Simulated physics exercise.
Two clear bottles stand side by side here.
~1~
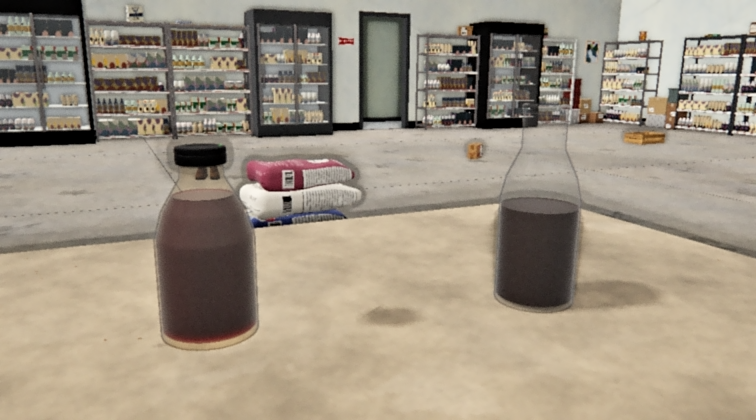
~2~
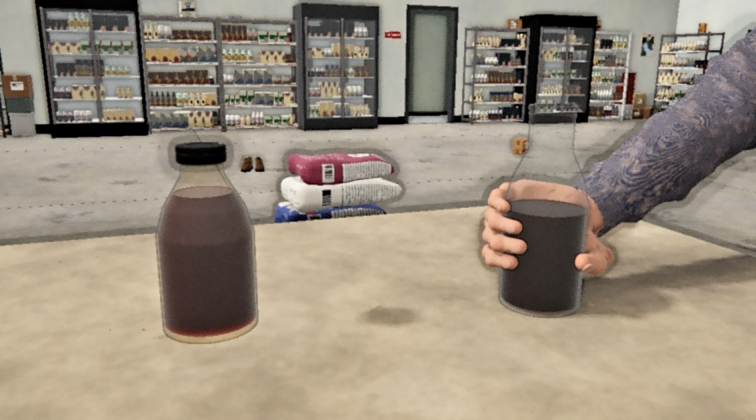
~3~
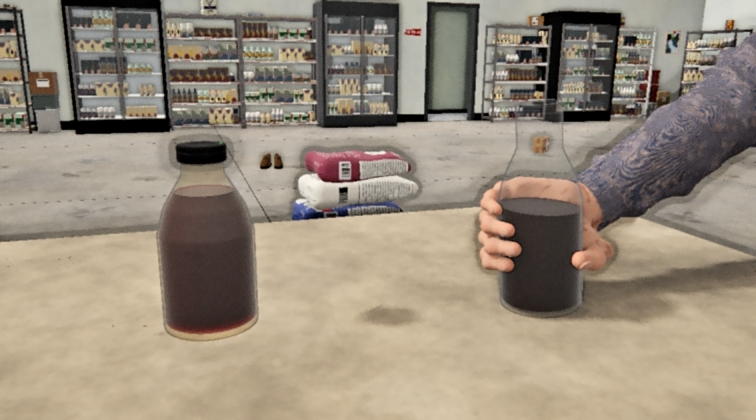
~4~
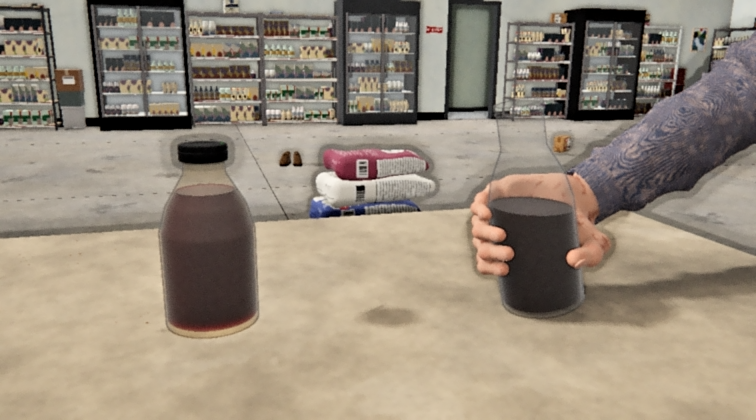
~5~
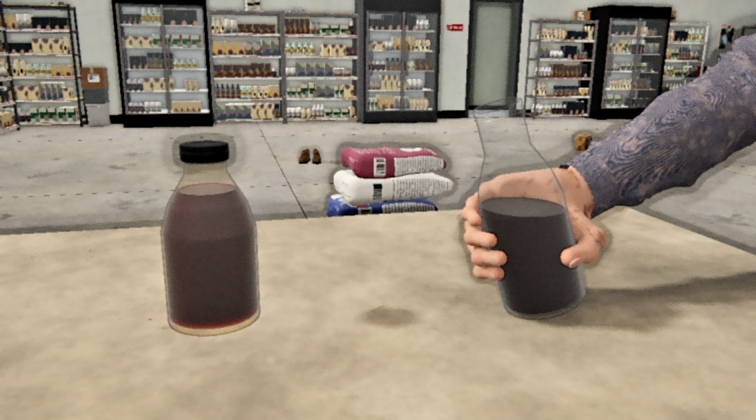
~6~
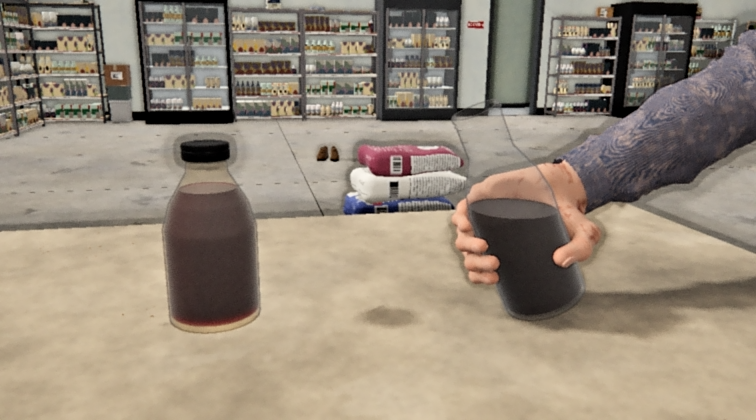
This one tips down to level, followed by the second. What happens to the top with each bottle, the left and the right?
Here is how it goes. Left bottle: The top stays dry. Right bottle: The top gets wet.
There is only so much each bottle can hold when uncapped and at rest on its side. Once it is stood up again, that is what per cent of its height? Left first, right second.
Near 20 and 14 in a hundred.
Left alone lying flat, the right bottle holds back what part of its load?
Roughly 30 per cent.
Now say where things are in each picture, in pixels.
In the first frame, both stand upright; right bottle (540, 202) about half full, open; left bottle (206, 239) about three quarters full, capped.
In the second frame, a hand takes the right bottle; right bottle about half full, surface at (546, 208); left bottle about three quarters full, surface at (204, 192).
In the third frame, the right bottle is being lowered; right bottle (539, 203) about half full; left bottle (207, 234) about three quarters full.
In the fourth frame, the right bottle is being lowered; right bottle about half full, surface at (531, 207); left bottle about three quarters full, surface at (206, 190).
In the fifth frame, the right bottle is being lowered; right bottle (521, 204) about half full; left bottle (210, 231) about three quarters full.
In the sixth frame, the right bottle is being lowered; right bottle (510, 205) tipped 25°, open; left bottle about three quarters full, surface at (208, 188), capped.
A moment on, the right bottle is nearly down; right bottle, all still inside.
Further on, the right bottle lies flat; right bottle, a puddle at its mouth.
When it is over, both lie flat; right bottle, a puddle at its mouth; left bottle, all still inside.
